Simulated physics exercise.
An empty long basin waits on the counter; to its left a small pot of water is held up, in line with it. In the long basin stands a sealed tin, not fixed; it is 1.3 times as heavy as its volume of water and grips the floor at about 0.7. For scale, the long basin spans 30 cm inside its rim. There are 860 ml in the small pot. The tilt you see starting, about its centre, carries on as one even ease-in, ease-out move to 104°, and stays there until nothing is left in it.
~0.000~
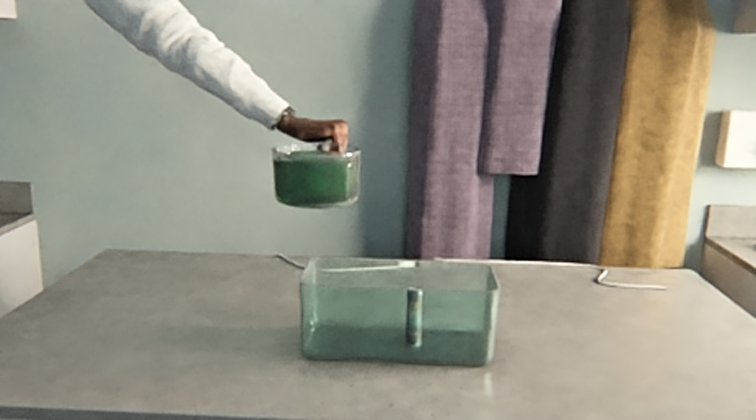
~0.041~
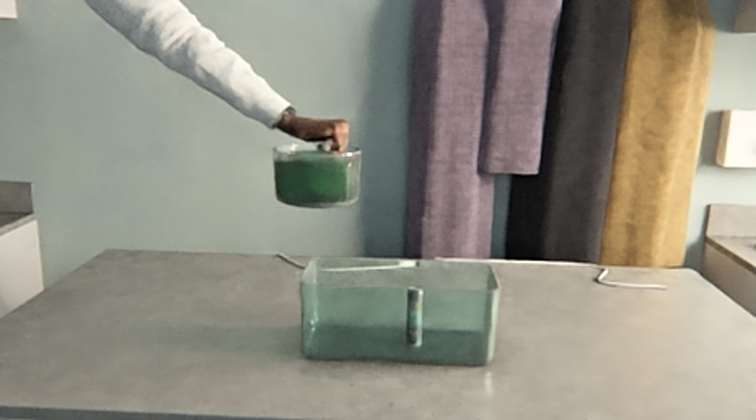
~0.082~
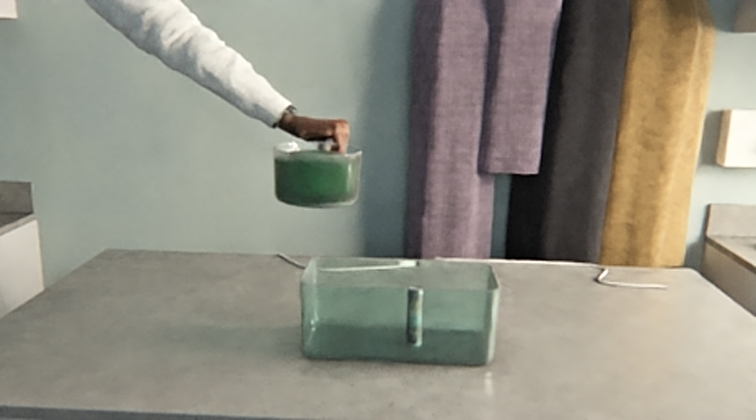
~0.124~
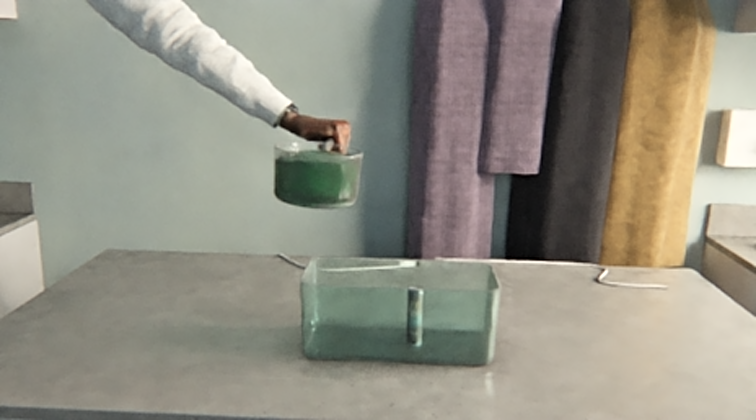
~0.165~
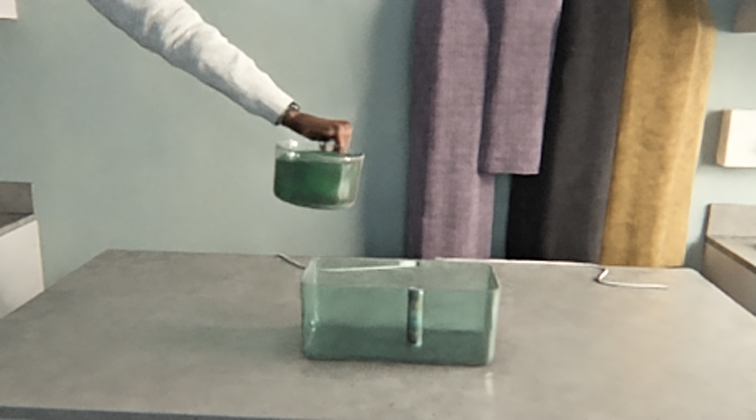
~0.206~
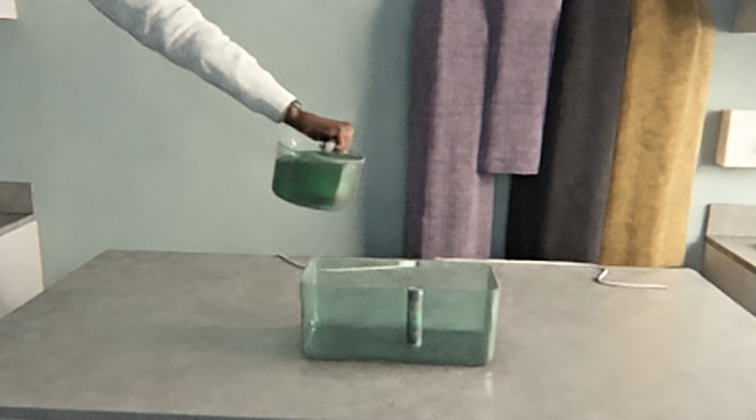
Above a glass basin on the counter, a hand slightly tilts a pot of green water.
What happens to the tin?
The tin goes over.
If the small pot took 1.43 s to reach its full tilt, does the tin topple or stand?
The tin keeps standing.
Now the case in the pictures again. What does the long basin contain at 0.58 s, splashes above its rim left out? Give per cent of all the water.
About 8 per cent.
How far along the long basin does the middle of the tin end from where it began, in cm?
About 7.0 cm.
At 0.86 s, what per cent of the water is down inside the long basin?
Some 74 per cent.
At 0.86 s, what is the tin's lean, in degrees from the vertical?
About 5°.
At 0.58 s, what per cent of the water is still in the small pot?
Near 60 in a hundred.
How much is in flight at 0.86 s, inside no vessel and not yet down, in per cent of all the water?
Some 14 per cent.
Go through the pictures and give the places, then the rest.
In the first frame, it leans 0°; its right rim is at (359, 152); the water meets the walls at (276, 156) and (358, 158); the long basin's rim runs from (305, 271) to (495, 278); the tin's top is at (415, 293).
In the second frame, it leans 0°; its right rim is at (360, 152); the water meets the walls at (277, 155) and (359, 158).
In the third frame, it leans 2°; its right rim is at (360, 153); the water meets the walls at (278, 155) and (359, 158).
In the fourth frame, it leans 4°; its right rim is at (361, 155); the water meets the walls at (278, 155) and (360, 159).
In the fifth frame, it leans 7°; its right rim is at (362, 157); the water meets the walls at (279, 155) and (361, 159).
In the sixth frame, it leans 11°; its right rim is at (363, 161); the water meets the walls at (279, 156) and (362, 160).
After 0.58 s the tilt is 69° and 61 per cent is still to pour; the tin stands where it began.
After 0.86 s the tilt is 101° and 12 per cent is still to pour; the tin stands where it began.
After 1.15 s the tilt is 104° and 1 per cent is still to pour; the tin leans 49°.
After 1.46 s the tilt is 104° and 0 per cent is still to pour; the tin lies on its side.
In the end the tin lies on its side.
